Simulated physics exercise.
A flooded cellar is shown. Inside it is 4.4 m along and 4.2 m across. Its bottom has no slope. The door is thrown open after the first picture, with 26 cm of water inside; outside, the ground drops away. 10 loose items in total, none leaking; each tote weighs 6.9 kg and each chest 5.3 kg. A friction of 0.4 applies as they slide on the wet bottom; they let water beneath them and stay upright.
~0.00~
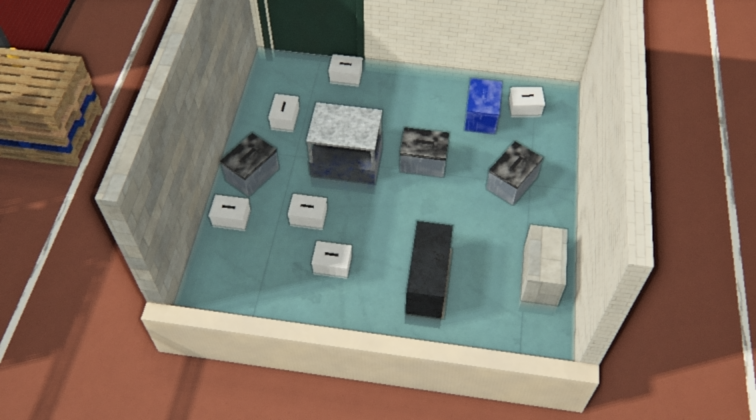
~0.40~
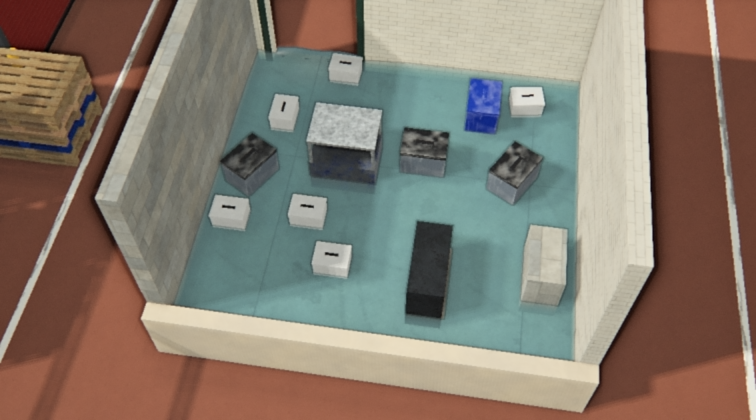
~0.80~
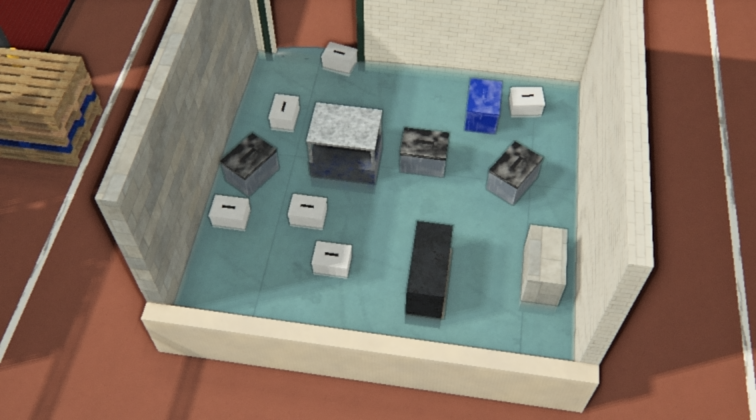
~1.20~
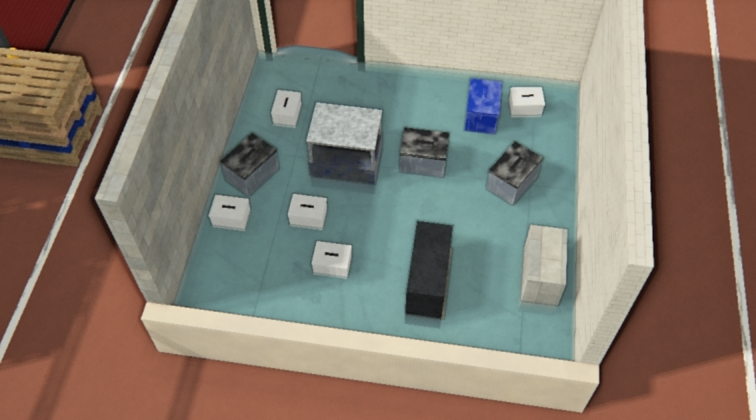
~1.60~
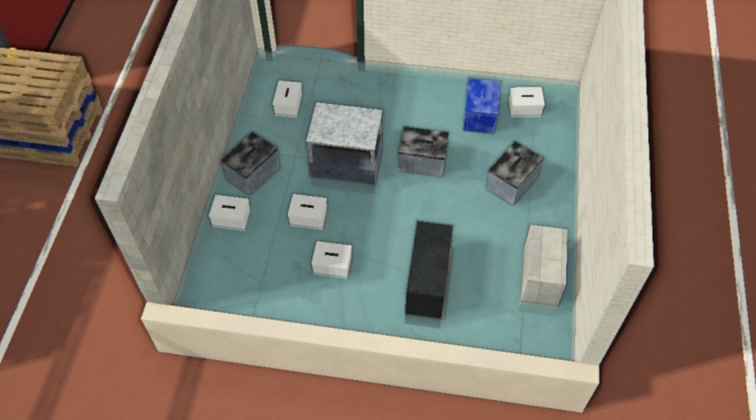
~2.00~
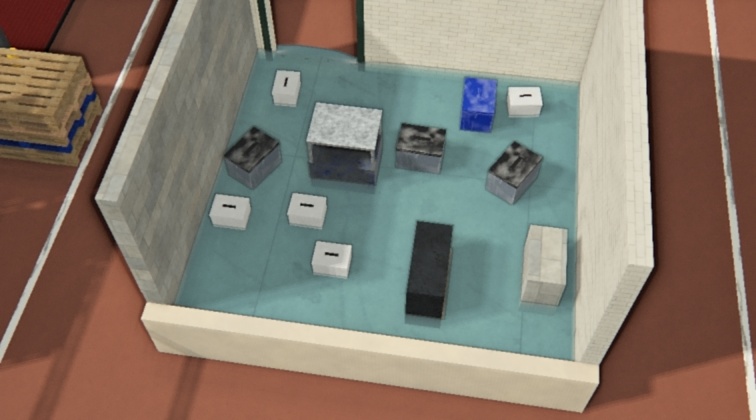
The clip opens on a roofless room with teal water across its floor, a closed dark green door at the back and scattered boxes. The door opens, and the nearest white box drifts out through the gap. Another white box slides toward the doorway, then the blue chest shifts slightly left.
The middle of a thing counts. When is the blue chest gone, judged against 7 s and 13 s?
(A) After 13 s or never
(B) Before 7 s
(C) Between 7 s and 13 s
Between 7 s and 13 s.
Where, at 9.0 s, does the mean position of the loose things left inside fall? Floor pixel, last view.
Mean position: Approximately (348, 120).
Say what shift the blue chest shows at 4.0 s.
60 cm, give or take.
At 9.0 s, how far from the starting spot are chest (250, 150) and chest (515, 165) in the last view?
For the first it's washed out, and for the second it's 60 cm.
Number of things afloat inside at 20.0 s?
Count: 2.
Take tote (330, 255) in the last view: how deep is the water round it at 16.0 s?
Roughly 13 cm.
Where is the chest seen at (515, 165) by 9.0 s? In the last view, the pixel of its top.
Its top ends up at around (482, 133).
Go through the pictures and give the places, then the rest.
In the first picture, the blue chest at (485, 96), afloat; about 4500 L in view; 0 of 10 have shifted.
In the second picture, the blue chest at (485, 96), afloat; about 4460 L in view; 1 of 10 have shifted.
In the third picture, the blue chest at (485, 96), afloat; about 4400 L in view; 1 of 10 have shifted.
In the fourth picture, the blue chest at (485, 96) floats; 26 cm deep round most things; 2 of 10 have shifted.
In the fifth picture, the blue chest at (483, 96) floats; 25 cm deep round most things; 2 of 10 have shifted.
In the sixth picture, the blue chest at (480, 95), afloat, 7 cm from its start; about 4200 L in view; 5 of 10 have shifted.
After 4.0 s the blue chest is near (445, 81), 0.6 m from its start, afloat; 2 of 10 are out; 8 afloat.
After 9.0 s the blue chest is near (335, 45), 2.2 m from its start, afloat; 3 of 10 are out; 7 afloat.
After 16.0 s the blue chest has gone out (at 9.3 s); 8 of 10 are out; 2 afloat.
After 20.0 s the blue chest has gone out (at 9.3 s); 8 of 10 are out; 2 afloat.
